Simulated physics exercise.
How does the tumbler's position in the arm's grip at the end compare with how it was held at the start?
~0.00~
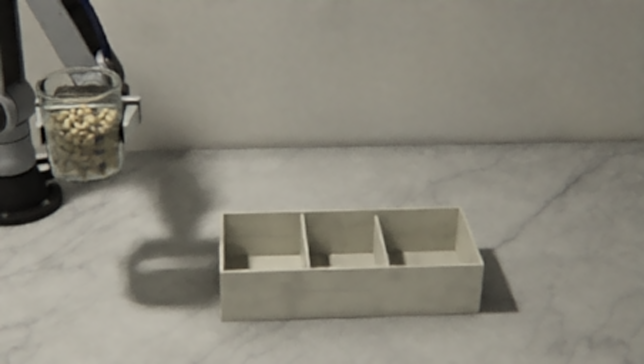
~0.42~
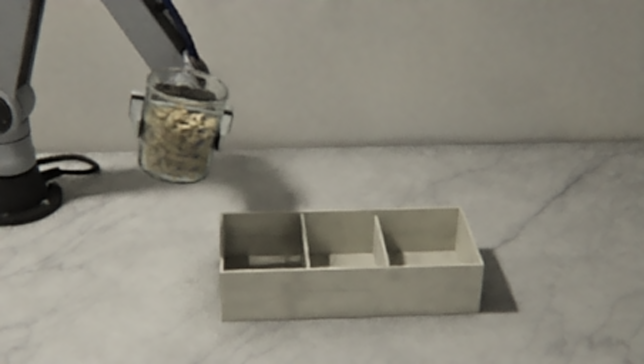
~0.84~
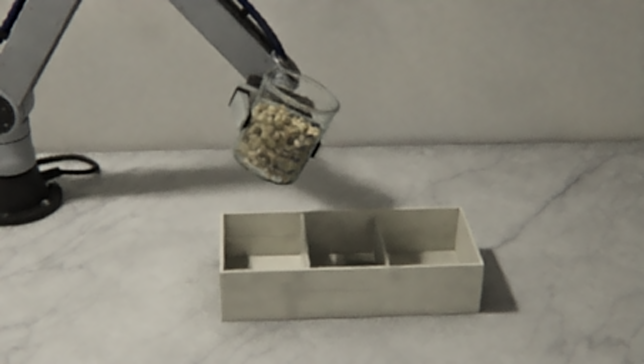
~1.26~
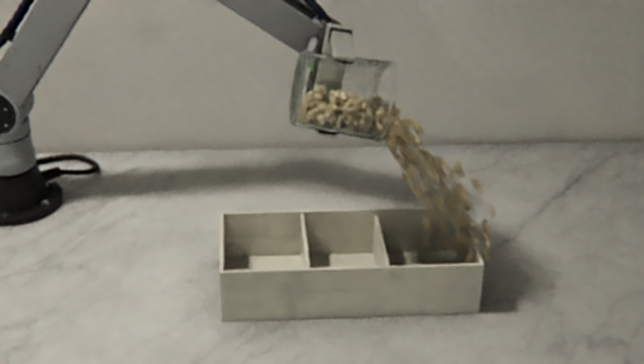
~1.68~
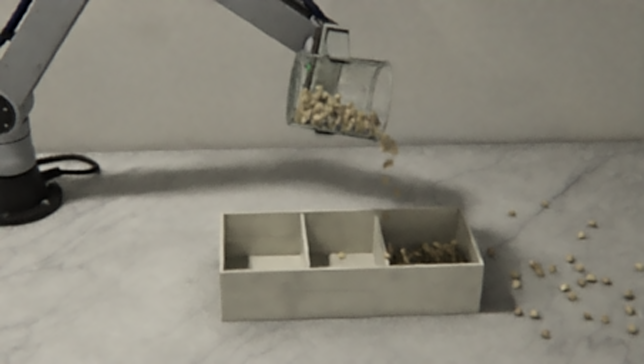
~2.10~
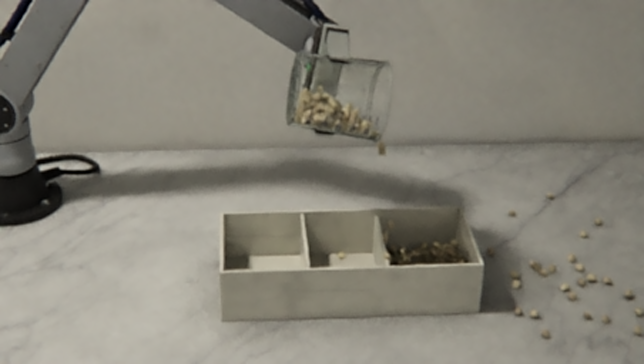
The tumbler was held upright at the start, but by the end it was tipped over on its side.
